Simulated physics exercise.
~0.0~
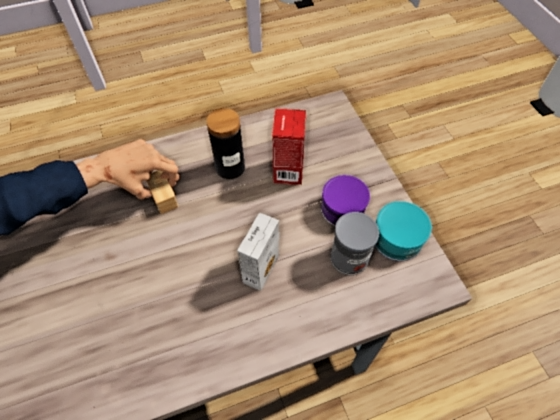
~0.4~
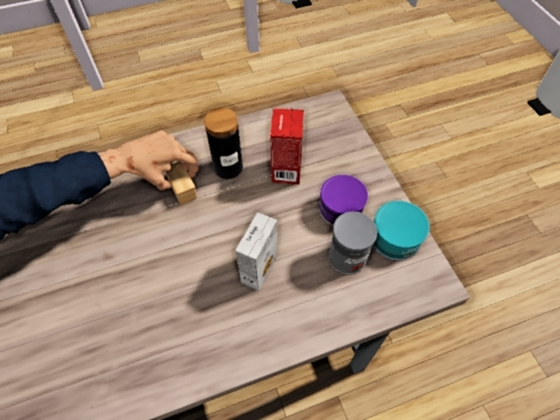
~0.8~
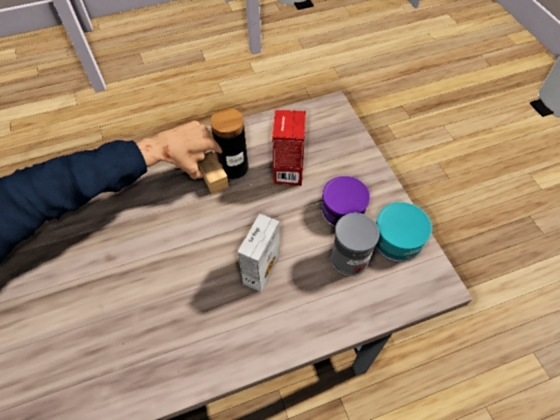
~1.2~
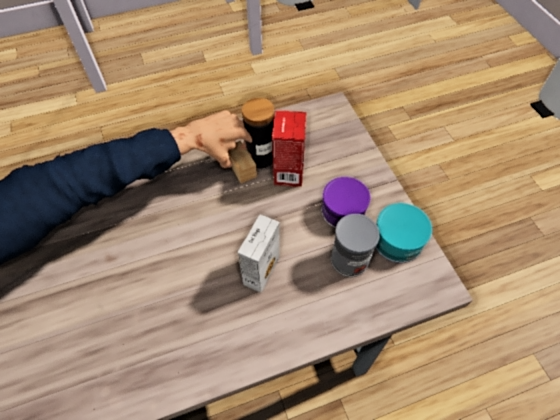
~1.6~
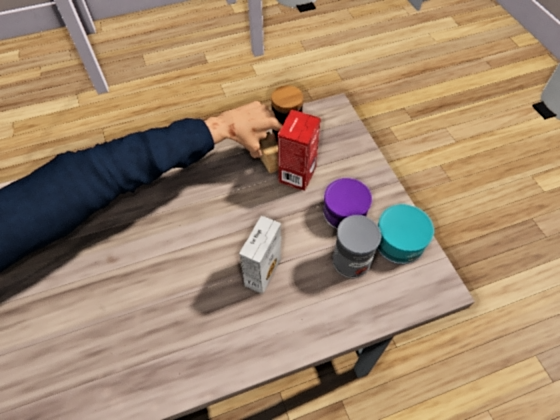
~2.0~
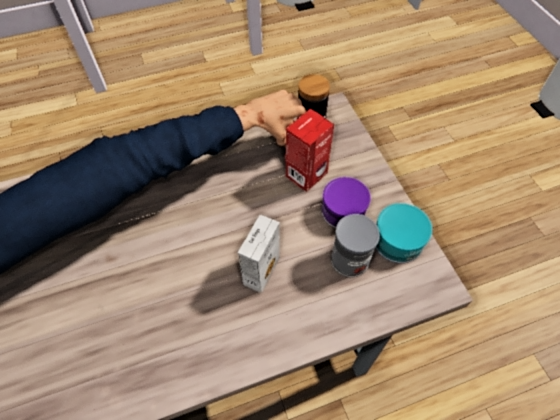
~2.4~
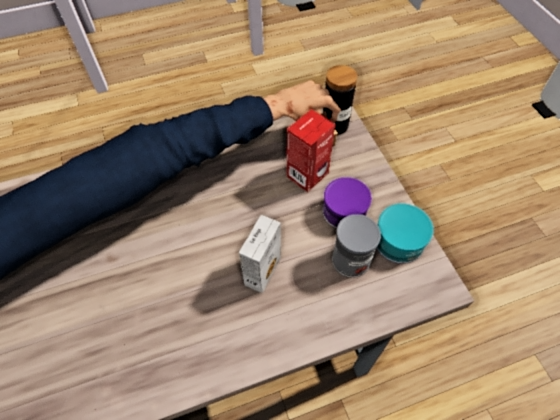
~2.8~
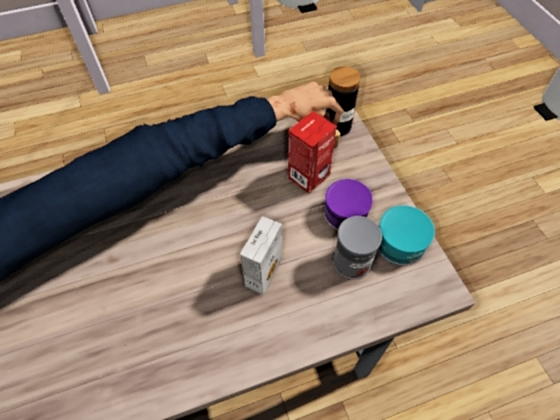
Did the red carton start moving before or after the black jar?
The red carton started moving after the black jar, which was already being pushed to the right while the carton still stood in its place.
